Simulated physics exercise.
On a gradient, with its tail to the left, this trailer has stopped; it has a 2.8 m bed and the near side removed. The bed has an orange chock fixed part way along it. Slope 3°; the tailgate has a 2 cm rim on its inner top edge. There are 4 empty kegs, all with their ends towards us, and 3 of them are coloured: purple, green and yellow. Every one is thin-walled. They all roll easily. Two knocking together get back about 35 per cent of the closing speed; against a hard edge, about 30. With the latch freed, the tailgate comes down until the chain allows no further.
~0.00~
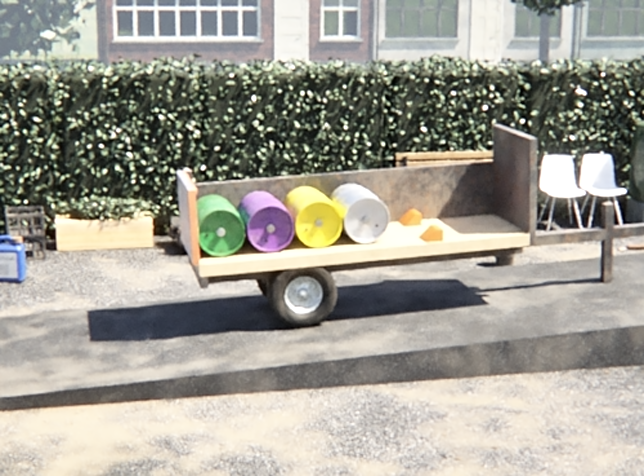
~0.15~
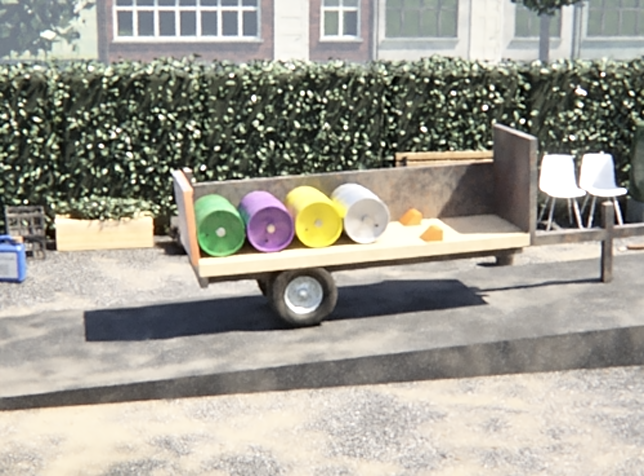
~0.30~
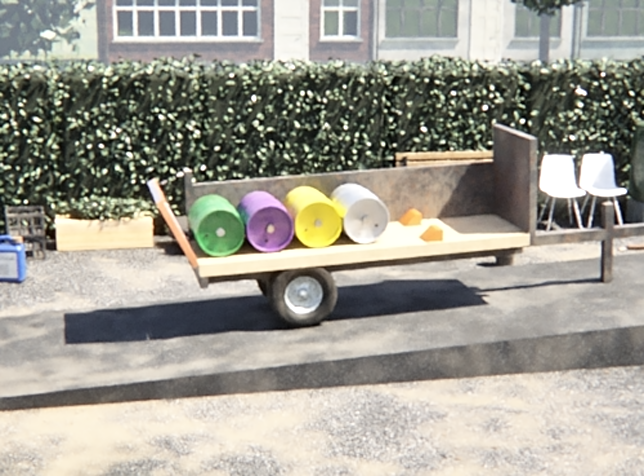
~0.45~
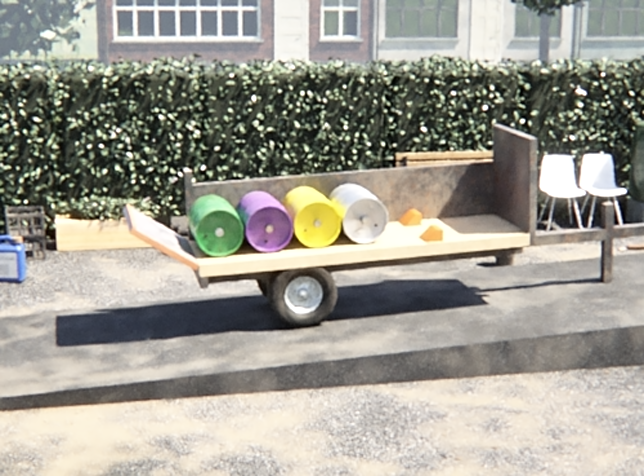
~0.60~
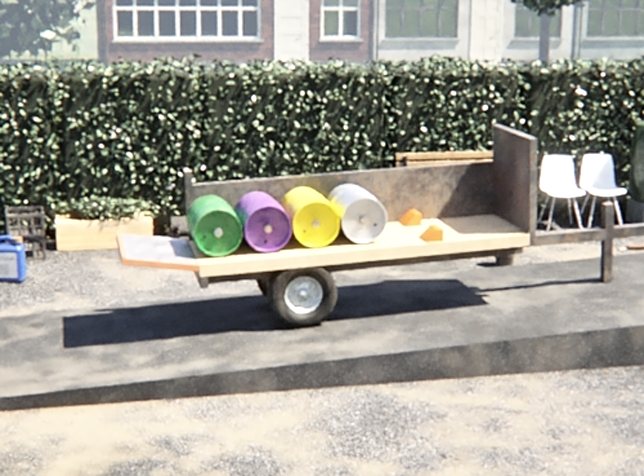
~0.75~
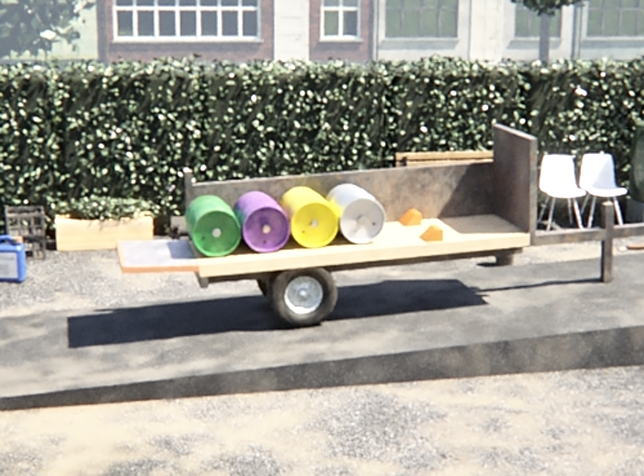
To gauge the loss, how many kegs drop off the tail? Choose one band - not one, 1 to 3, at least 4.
Band: Not one.
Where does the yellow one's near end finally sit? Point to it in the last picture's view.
In the last picture it sits near (236, 232).
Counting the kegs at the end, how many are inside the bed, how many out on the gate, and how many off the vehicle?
The split comes out as 2, 2 and 0.
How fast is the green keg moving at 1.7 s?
0.2 m/s, roughly.
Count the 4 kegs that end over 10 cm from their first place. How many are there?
4 of them.
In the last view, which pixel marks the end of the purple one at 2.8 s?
Around pixel (214, 234).
Then, 1.7 s in, purple is on the bed, 40 cm short of the hinge, rolling left; green is on the gate, 5 cm past the hinge, rolling left; yellow is on the bed, 80 cm short of the hinge, rolling left; 0 of 4 are out.
Then, 2.8 s in, purple is on the bed, 15 cm short of the hinge, rolling left; green is on the gate, 25 cm past the hinge, rolling left; yellow is on the bed, 55 cm short of the hinge, rolling left; 0 of 4 are out.
In the end (4.2 s), purple is on the gate, 10 cm past the hinge; green is on the gate, 50 cm past the hinge; yellow is on the bed, 30 cm short of the hinge; 0 of 4 are out.
